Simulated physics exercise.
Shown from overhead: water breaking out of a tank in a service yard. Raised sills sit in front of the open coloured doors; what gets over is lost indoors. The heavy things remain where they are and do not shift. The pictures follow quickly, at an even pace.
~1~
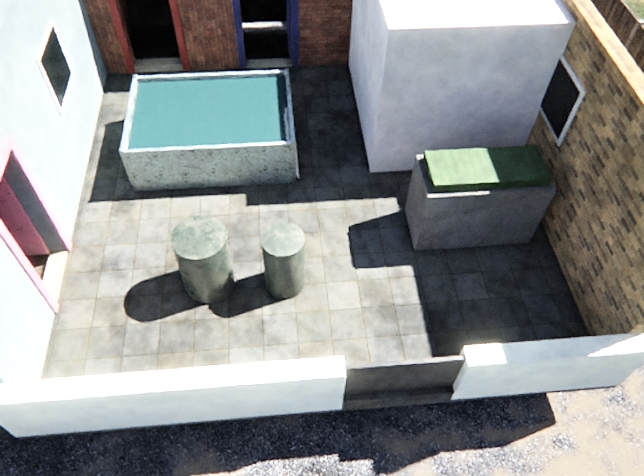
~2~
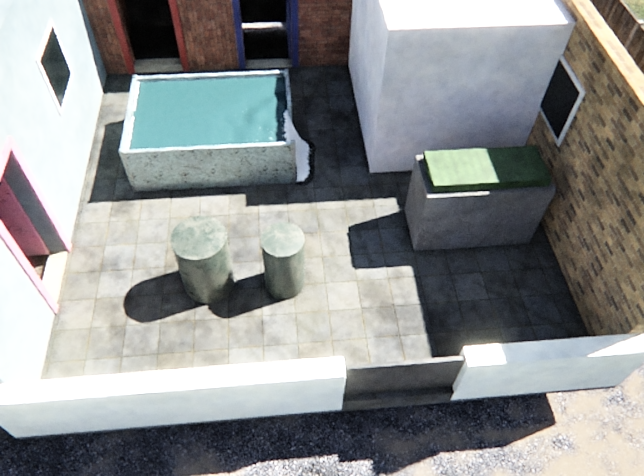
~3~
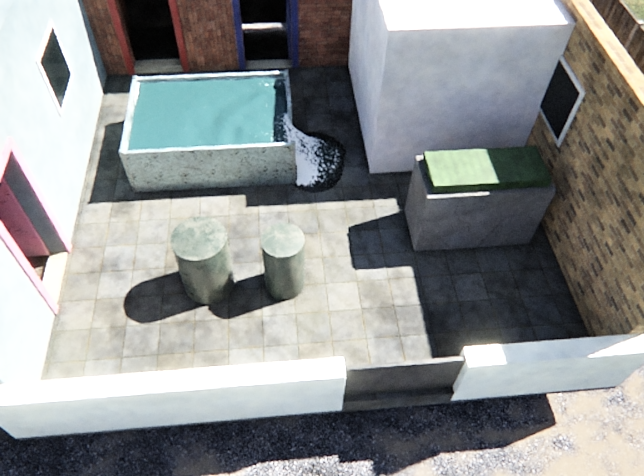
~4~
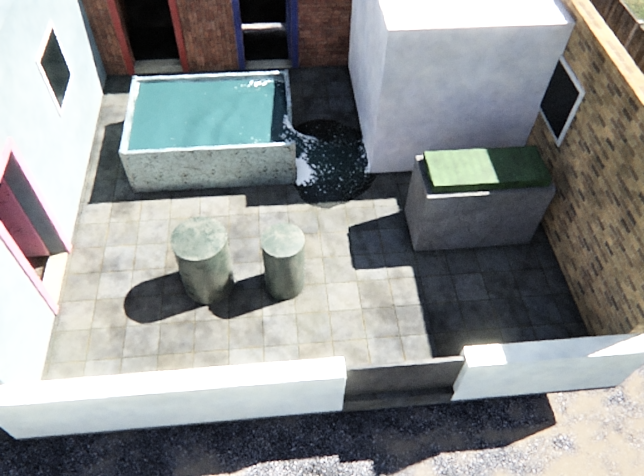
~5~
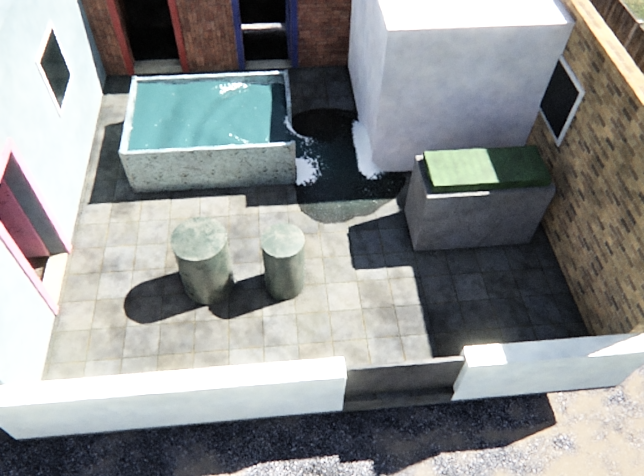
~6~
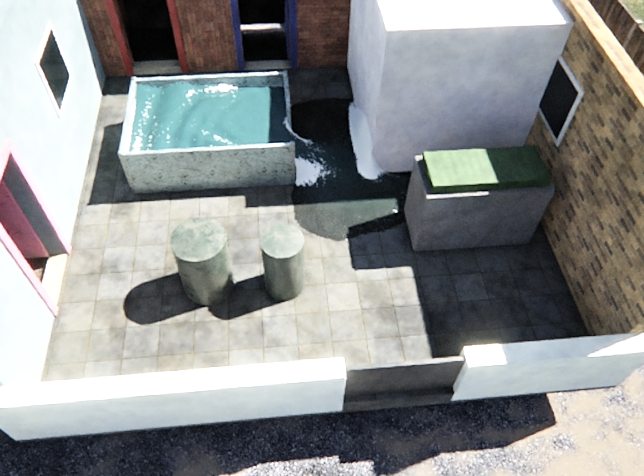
Water burst out of the right side of an open tank in a tiled yard, splashed against the big white block, and spread across the paving toward the green-topped box as the tank's surface rippled.
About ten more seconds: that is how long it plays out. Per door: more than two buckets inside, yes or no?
Per door - red door: No, pink door: Yes, blue door: Yes.
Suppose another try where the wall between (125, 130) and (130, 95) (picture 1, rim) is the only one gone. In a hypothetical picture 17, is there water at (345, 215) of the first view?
Spot status: Not reached.
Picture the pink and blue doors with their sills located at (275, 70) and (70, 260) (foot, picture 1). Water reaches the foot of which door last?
Answer: The door marked blue.
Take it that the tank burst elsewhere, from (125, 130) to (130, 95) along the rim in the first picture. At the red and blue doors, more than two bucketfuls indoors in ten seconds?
Red: Beyond the mark, blue: Beyond the mark.
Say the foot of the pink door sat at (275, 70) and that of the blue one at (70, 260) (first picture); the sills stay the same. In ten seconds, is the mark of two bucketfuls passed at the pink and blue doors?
The pink door overflows, and the blue door overflows.
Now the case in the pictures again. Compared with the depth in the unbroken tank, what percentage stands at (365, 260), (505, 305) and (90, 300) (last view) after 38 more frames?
In order: 10, 12, 6 %.
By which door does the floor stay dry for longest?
Answer: The pink one.
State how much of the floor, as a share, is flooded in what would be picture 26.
Estimated share: About 60 %.
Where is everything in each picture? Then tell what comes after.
The first picture shows the open tank at (211, 112) is whole and still.
In the second picture, the front is at (302, 141), out from the gap at (290, 148).
In the third picture, water pours out at (290, 151) and has run to (338, 147).
In the fourth picture, the front is at (372, 174), out from the gap at (290, 152).
In the fifth picture, water pours out at (290, 152) and has run to (400, 183).
In the sixth picture, water pours out at (289, 152) and has run to a hidden place.
A moment on, water covers 20 % of the floor; the red door not reached, the pink door not reached, the blue door not reached.
Next, water covers 35 % of the floor; the red door not reached, the pink door not reached, the blue door under two buckets in.
Then, water covers 60 % of the floor; the red door wet at the sill, nothing in, the pink door not reached, the blue door over two buckets in.
Later, water covers 85 % of the floor; the red door wet at the sill, nothing in, the pink door wet at the sill, nothing in, the blue door far over two buckets in.
In the end, water covers 95 % of the floor; the red door wet at the sill, nothing in, the pink door over two buckets in, the blue door far over two buckets in.
